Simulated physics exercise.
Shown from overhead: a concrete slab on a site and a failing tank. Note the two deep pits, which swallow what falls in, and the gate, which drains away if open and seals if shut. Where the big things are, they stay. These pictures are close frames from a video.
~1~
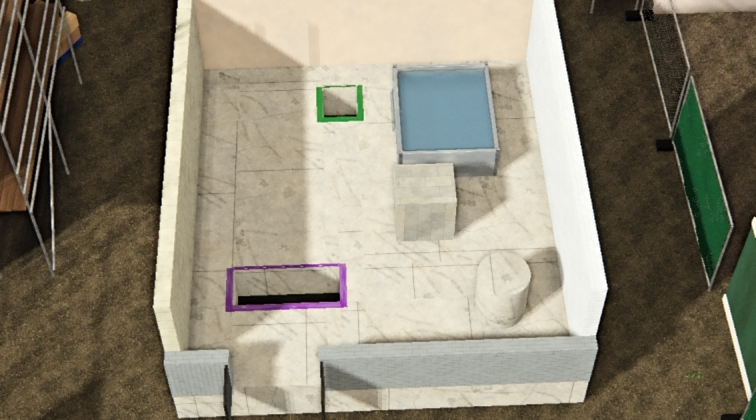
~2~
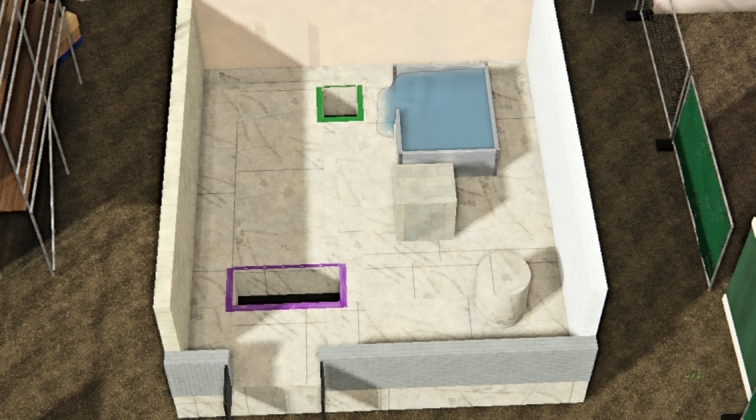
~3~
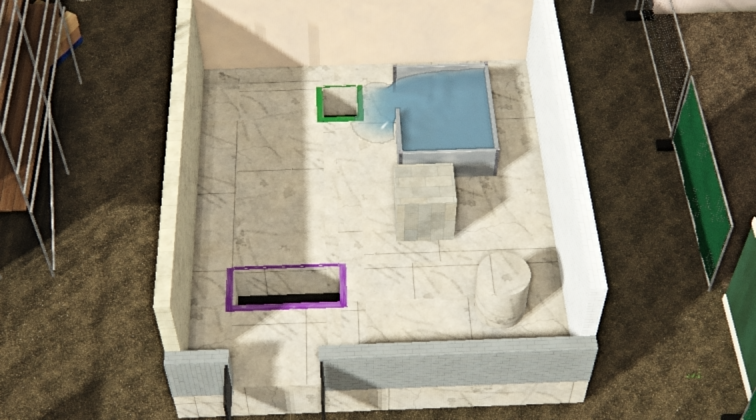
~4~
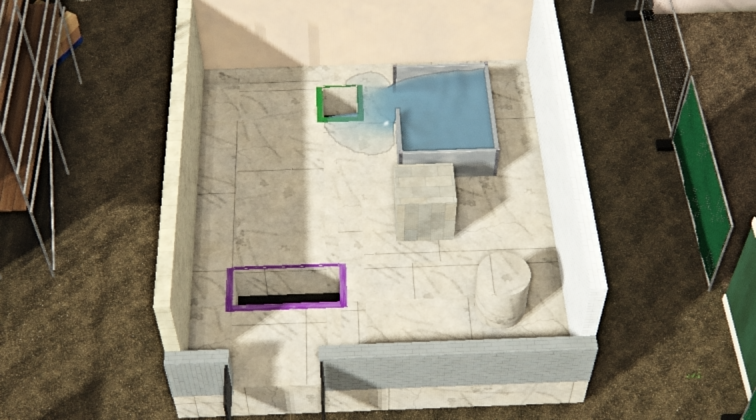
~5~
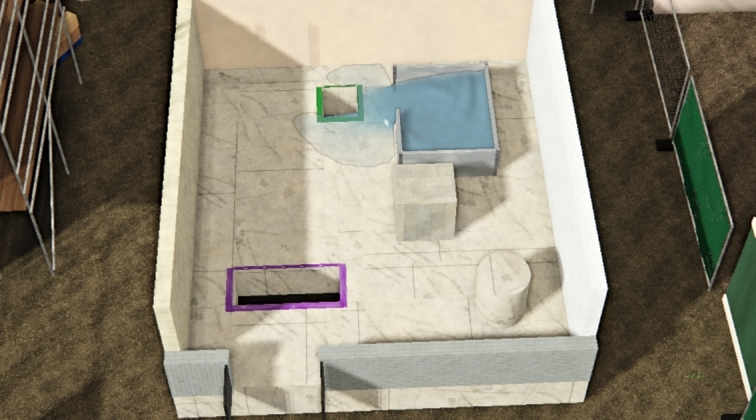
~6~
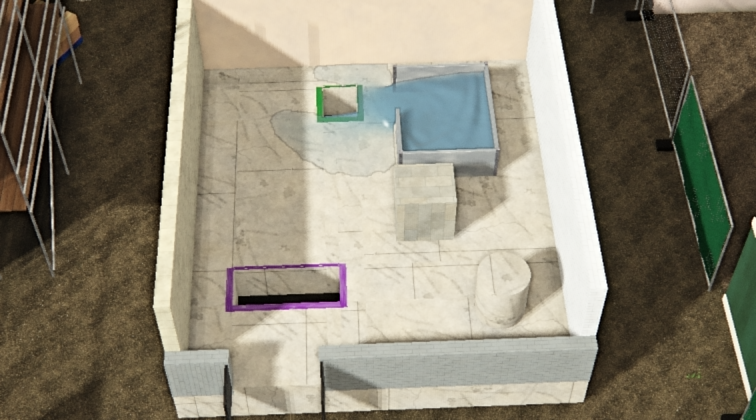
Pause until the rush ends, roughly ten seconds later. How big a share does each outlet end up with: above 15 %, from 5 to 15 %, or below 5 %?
The result: The gate gets below 5 %; the green pit gets above 15 %; the purple pit gets from 5 to 15 %.
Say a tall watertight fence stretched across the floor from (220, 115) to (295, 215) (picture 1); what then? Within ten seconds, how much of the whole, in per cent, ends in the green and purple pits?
Green 60 %, purple 4 %.
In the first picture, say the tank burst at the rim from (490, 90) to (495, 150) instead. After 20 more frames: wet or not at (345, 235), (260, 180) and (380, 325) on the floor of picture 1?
First spot spared, second spot spared, third spot submerged.
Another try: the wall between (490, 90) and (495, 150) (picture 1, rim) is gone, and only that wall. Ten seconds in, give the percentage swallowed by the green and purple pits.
Result - green: 10 %; purple: 12 %.
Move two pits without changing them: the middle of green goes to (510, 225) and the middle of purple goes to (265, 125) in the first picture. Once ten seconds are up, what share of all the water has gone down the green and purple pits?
Breakdown: Green 0%, purple 60%.
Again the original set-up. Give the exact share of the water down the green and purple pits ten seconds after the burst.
I'd put them at roughly 52 and 10 per cent respectively.
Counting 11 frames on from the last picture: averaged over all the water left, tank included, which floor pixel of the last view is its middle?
The spot I would choose is (404, 131).
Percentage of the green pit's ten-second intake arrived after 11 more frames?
My figure is 45 in a hundred.
A moment on, water covers 20 % of the floor; the gate 0 %, the green pit 14 %, the purple pit 0 %.
Next, water covers 25 % of the floor; the gate 0 %, the green pit 24 %, the purple pit 0 %.
Then, water covers 30 % of the floor; the gate 0 %, the green pit 34 %, the purple pit 0 %.
Later, water covers 40 % of the floor; the gate 0 %, the green pit 44 %, the purple pit 3 %.
In the end, water covers 40 % of the floor; the gate 2 %, the green pit 53 %, the purple pit 9 %.
